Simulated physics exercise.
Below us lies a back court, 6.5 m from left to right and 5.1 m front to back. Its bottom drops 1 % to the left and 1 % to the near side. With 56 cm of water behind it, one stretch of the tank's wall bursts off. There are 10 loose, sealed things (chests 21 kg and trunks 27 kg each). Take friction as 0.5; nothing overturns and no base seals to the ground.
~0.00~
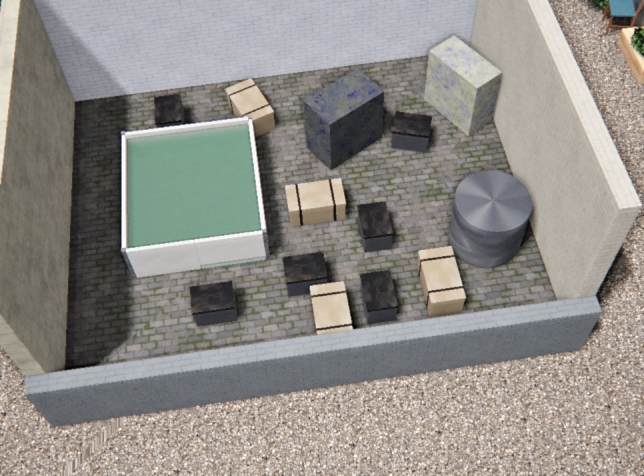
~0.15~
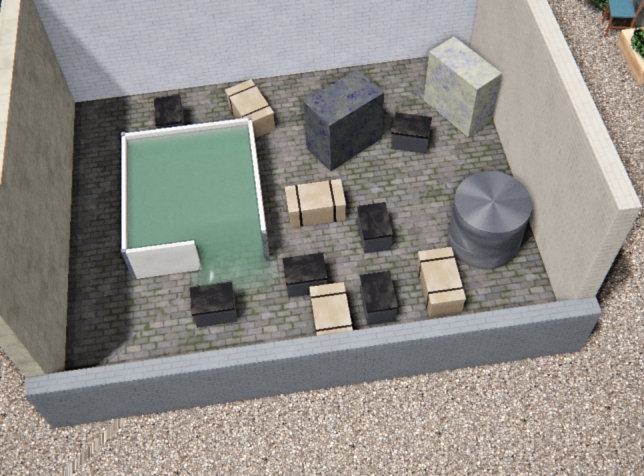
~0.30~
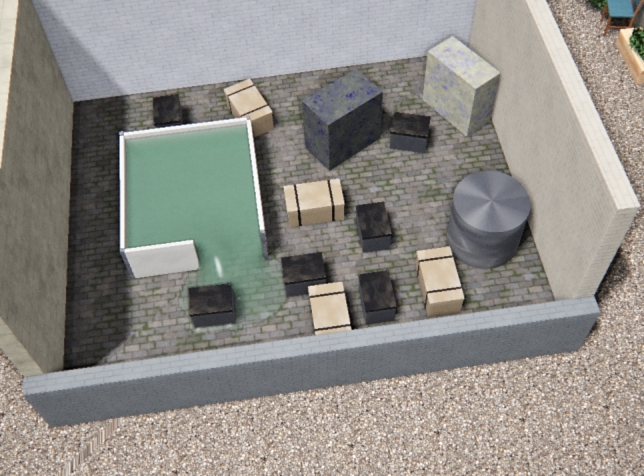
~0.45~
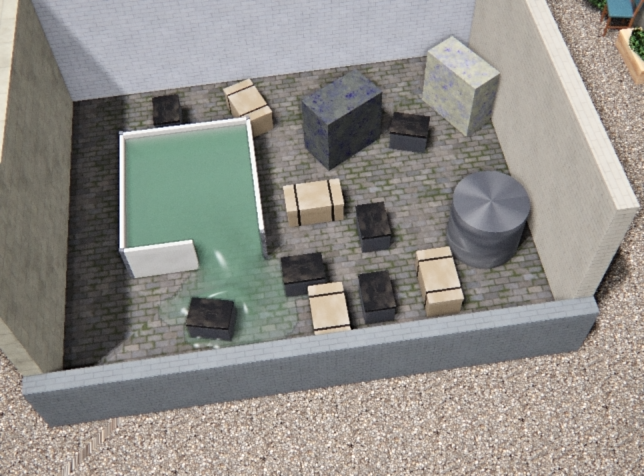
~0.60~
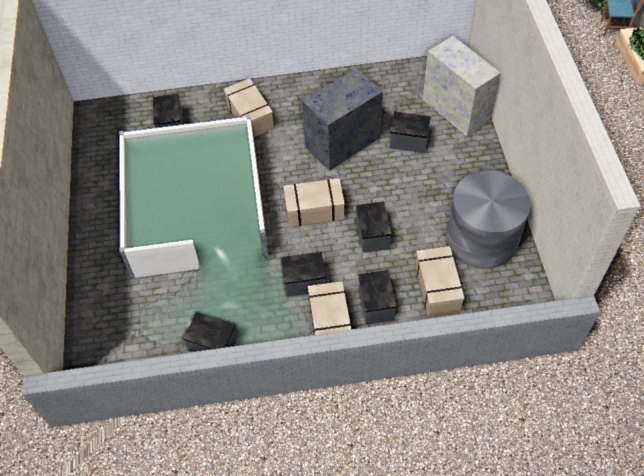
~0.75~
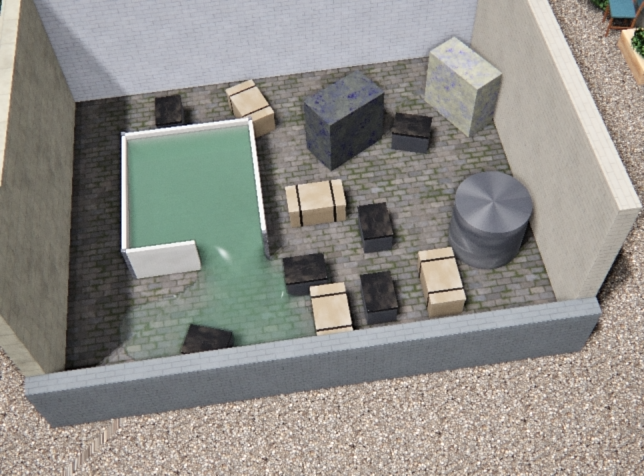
In a walled court, water pours from a broken tank and pushes one dark chest toward the near wall.
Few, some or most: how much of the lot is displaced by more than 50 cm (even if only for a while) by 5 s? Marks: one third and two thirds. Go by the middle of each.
Share: Between one and two thirds.
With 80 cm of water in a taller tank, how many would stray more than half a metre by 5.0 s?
Then 5.
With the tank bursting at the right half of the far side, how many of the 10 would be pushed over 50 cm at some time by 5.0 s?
Then 1.
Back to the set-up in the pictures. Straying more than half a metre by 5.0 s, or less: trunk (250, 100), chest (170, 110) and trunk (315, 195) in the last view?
In that order: Less, less, short of it.
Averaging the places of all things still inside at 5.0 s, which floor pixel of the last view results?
Around (327, 194).
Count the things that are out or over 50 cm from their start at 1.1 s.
By then 1.
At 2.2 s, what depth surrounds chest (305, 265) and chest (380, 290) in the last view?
About 5 and 7 cm.
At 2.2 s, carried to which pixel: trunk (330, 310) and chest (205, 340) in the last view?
Near (389, 285) and (81, 333).
After 1.1 s 1 of 10 are over 50 cm from their spots; 0 afloat.
After 2.2 s 3 of 10 are over 50 cm from their spots; 1 afloat.
After 3.5 s 4 of 10 are over 50 cm from their spots; 1 afloat.
After 5.0 s 4 of 10 are over 50 cm from their spots, and 4 have been at some point; 2 afloat.
